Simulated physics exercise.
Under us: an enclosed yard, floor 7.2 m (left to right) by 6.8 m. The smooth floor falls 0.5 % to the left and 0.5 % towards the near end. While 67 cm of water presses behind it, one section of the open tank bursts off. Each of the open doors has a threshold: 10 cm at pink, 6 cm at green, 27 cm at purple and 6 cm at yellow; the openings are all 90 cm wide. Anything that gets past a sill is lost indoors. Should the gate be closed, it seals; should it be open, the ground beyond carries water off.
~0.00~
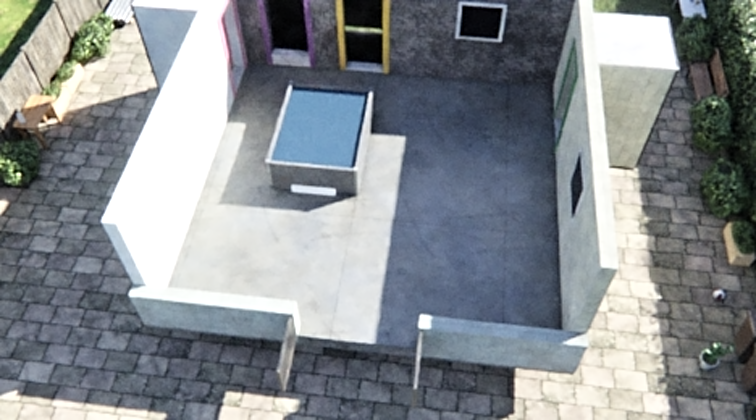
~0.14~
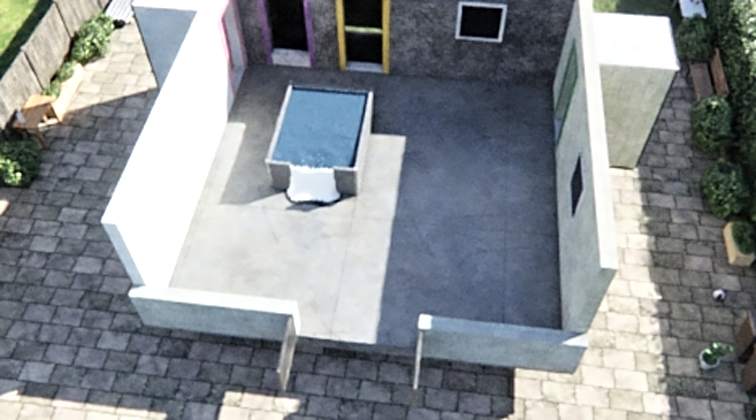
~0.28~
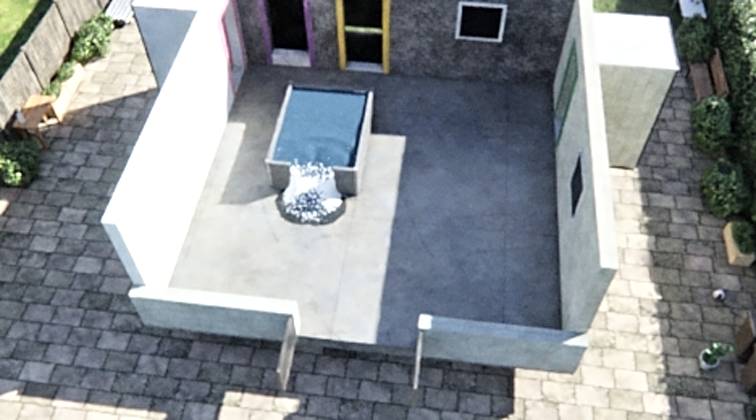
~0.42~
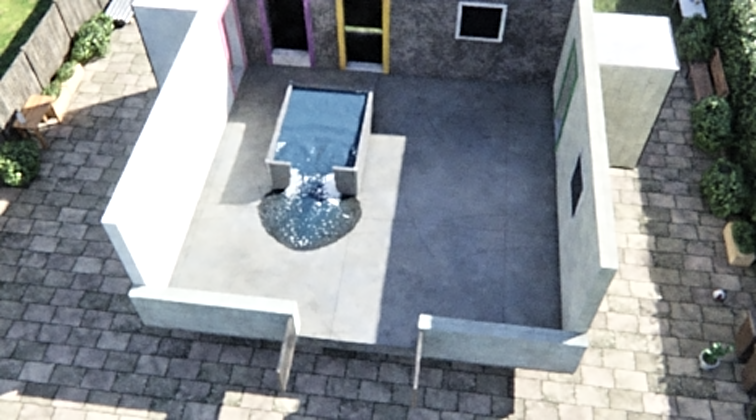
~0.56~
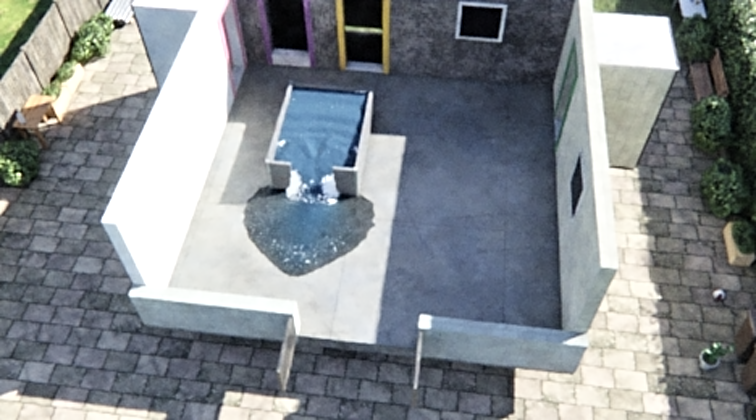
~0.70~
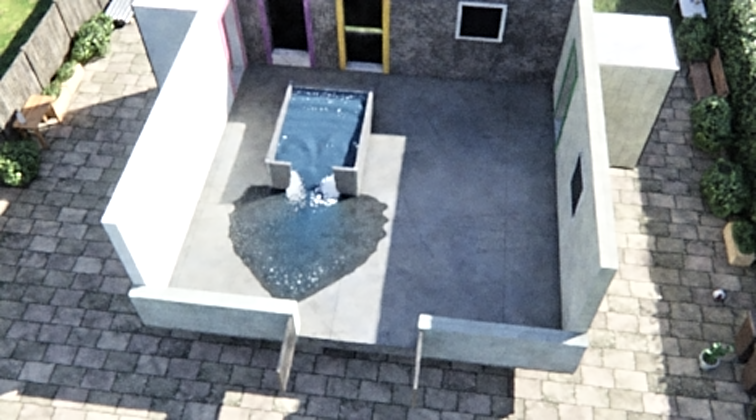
Water bursts through the near end of an open tank in a walled yard, splashing onto the smooth grey floor, then spreads toward the viewer in a widening dark, glistening patch while the surface inside the tank ripples.
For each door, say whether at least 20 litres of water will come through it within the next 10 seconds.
Outcome: Pink door: Limit unbroken, green door: Limit unbroken, purple door: Limit unbroken, yellow door: Limit unbroken.
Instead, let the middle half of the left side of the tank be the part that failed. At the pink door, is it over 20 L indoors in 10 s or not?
Then: Pink beyond it.
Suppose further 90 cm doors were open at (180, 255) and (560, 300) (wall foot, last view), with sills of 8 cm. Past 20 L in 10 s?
Well, the first is beyond the mark and the second is shy of the mark.
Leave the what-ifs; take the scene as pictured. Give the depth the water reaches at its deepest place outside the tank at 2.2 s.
Max around 36 cm.
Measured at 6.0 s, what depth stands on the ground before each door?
Centimetres: Pink 3 / green 0 / purple 7 / yellow 0.
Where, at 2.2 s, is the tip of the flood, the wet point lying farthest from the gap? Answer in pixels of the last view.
(459, 340).
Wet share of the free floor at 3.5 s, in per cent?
About 30 per cent.
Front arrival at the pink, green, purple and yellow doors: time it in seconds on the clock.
Arrival: Pink 5.0 s, green not in the 10 s, purple 6.0 s, yellow 7.0 s.
After 1.4 s water covers 25 % of the floor and is deepest (38 cm) near (316, 196); pink door not reached, green door not reached, purple door not reached, yellow door not reached.
After 2.2 s water covers 30 % of the floor and is deepest (36 cm) near (169, 309); pink door not reached, green door not reached, purple door not reached, yellow door not reached.
After 3.5 s water covers 30 % of the floor and is deepest (24 cm) near (257, 318); pink door not reached, green door not reached, purple door not reached, yellow door not reached.
After 6.0 s water covers 50 % of the floor and is deepest (20 cm) near (160, 308); pink door 3 cm at the sill, 0 L in, green door not reached, purple door 7 cm at the sill, 0 L in, yellow door not reached.
After 10.0 s water covers 65 % of the floor and is deepest (10 cm) near (246, 69); pink door 9 cm at the sill, 3 L in, green door not reached, purple door 8 cm at the sill, 0 L in, yellow door 3 cm at the sill, 0 L in.
